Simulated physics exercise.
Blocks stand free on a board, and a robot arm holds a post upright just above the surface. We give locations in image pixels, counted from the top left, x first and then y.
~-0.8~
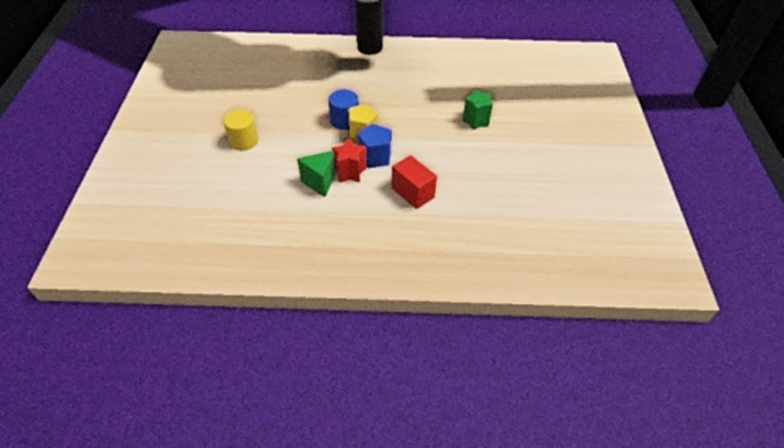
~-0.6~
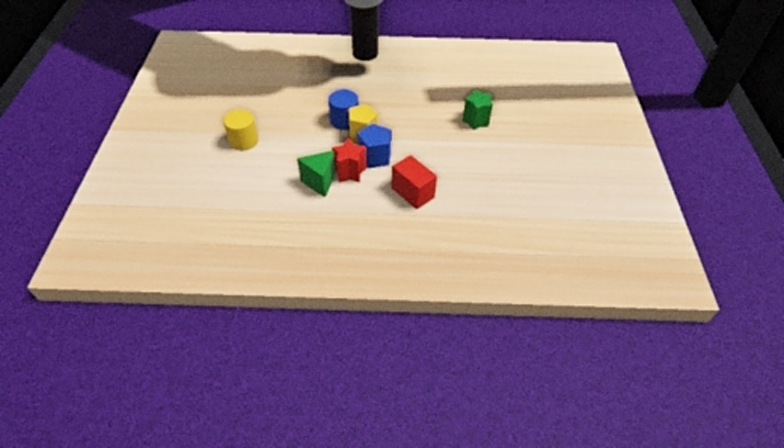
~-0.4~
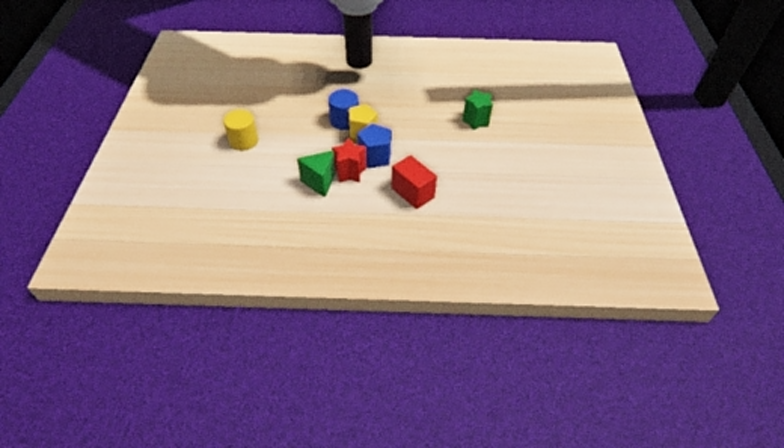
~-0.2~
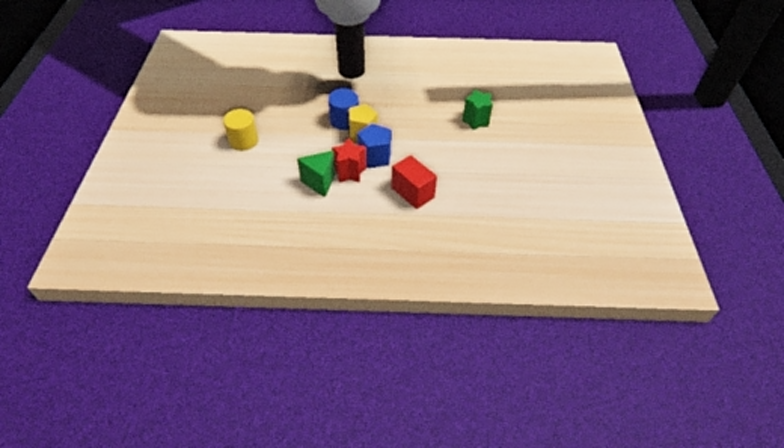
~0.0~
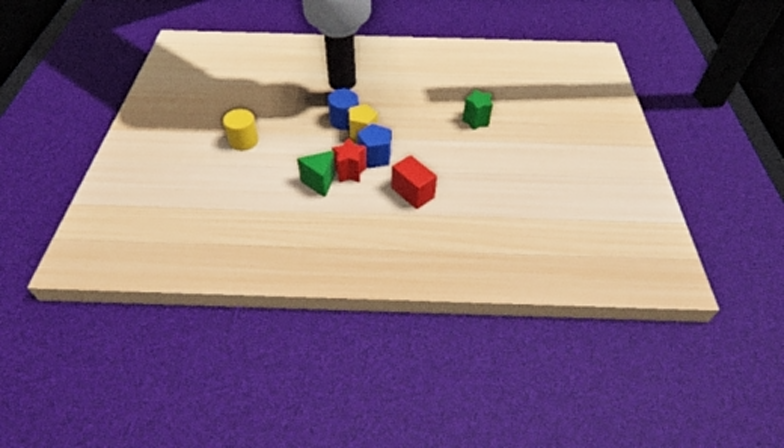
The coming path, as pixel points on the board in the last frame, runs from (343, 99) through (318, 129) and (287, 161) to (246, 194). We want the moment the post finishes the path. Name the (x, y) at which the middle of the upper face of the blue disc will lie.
It will likely be found at (332, 128).
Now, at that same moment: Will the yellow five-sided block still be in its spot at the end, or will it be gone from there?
Somewhere new.
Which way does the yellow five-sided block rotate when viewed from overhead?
Rotates counter-clockwise.
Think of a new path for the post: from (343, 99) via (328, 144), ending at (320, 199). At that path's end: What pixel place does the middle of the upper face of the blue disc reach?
I'd expect the centre of its top face to be at (348, 188).
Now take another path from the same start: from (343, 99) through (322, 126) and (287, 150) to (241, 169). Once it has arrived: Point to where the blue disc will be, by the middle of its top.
By then it is at (331, 127).
The first path, step by step. One third of the way, post at (316, 113); blue disc at (333, 122); yellow five-sided block at (364, 120), turned 55° anticlockwise; blue five-sided block at (381, 136), turned 15° clockwise.
Two thirds of the way, post at (284, 146); blue disc at (332, 128); yellow five-sided block at (364, 120), turned 55° anticlockwise; blue five-sided block at (381, 136), turned 15° clockwise.
At the end, post at (242, 178); green three-sided block unmoved; blue disc at (332, 128); yellow five-sided block at (364, 120), turned 55° anticlockwise; blue five-sided block at (381, 136), turned 15° clockwise.
